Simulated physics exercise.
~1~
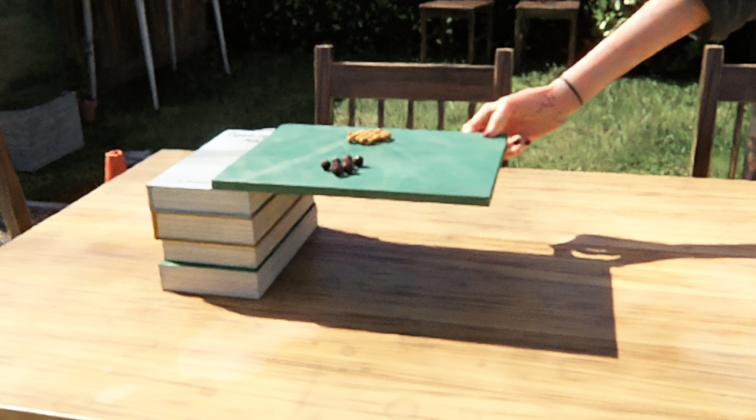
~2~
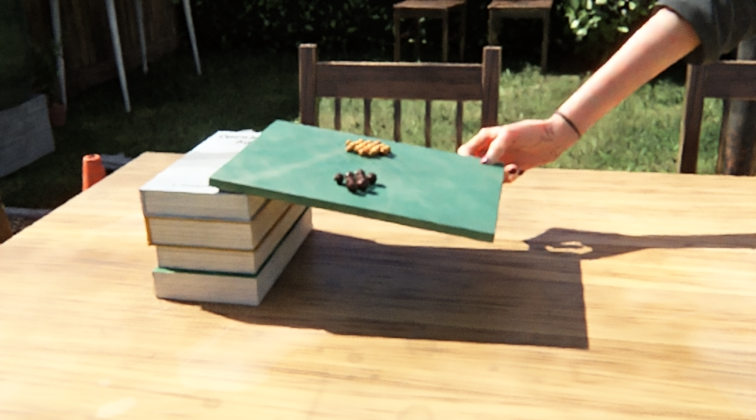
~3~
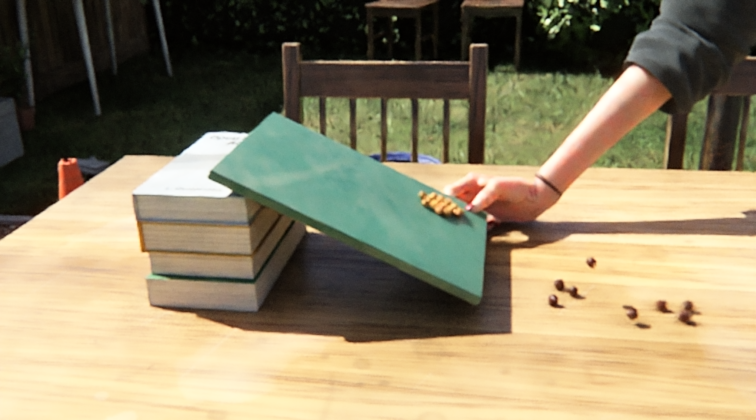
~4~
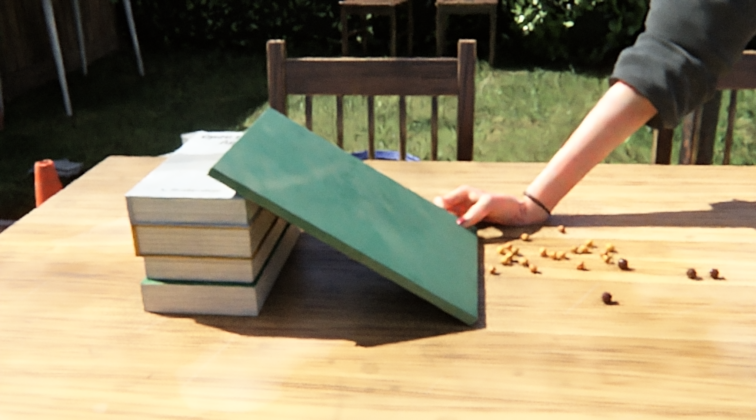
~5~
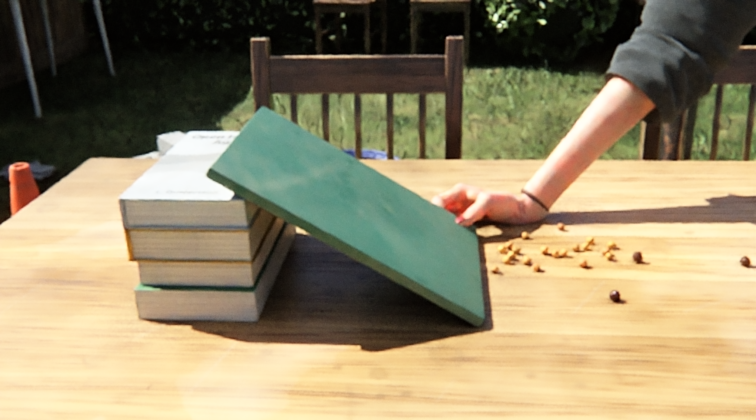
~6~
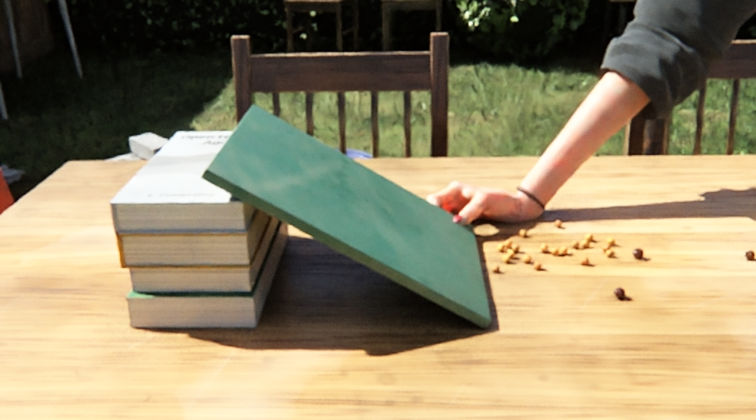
At first, a hand holds the right end of a green board level, its left end resting on a stack of four books on a wooden table. A cluster of dark, round pieces sits near the front and a yellowish cluster sits behind. The hand lowers its end, and the board tilts down to the right. The dark pieces slide off and scatter across the table, while the yellowish ones slip toward the lower edge and then spill off too. Finally, the board rests as a ramp, with the yellowish pieces near its foot and the few dark ones still visible mostly farther right.
